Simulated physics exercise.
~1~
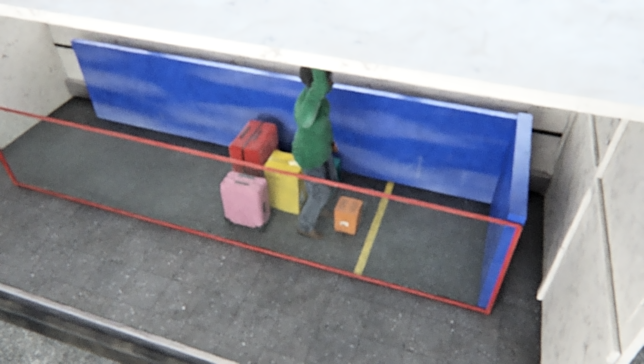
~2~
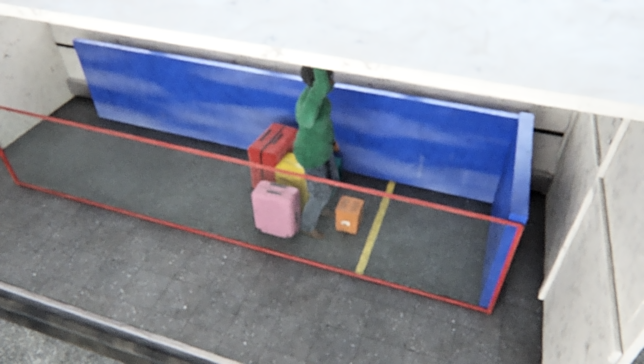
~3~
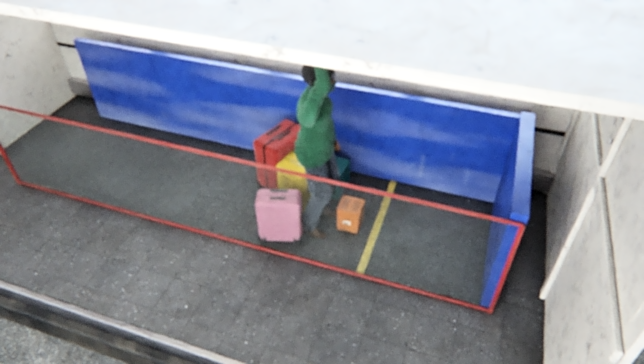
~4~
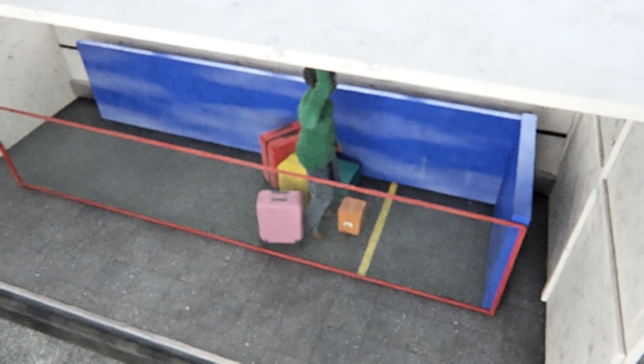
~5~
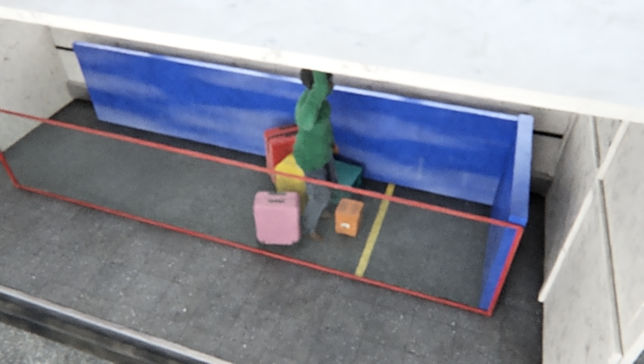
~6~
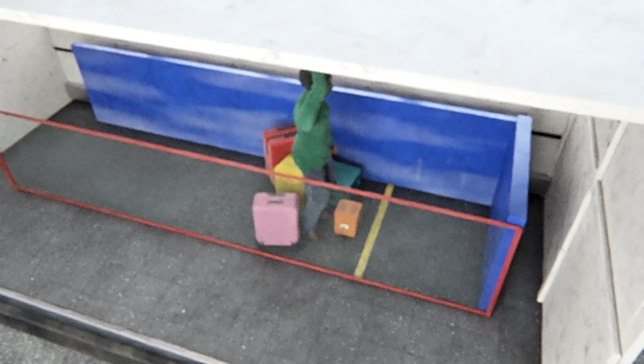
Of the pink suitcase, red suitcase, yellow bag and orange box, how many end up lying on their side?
None of them end up on their side; all four are still upright at the end.
Red and pink suitcases roll right beside a standing figure and stop short of the yellow line.
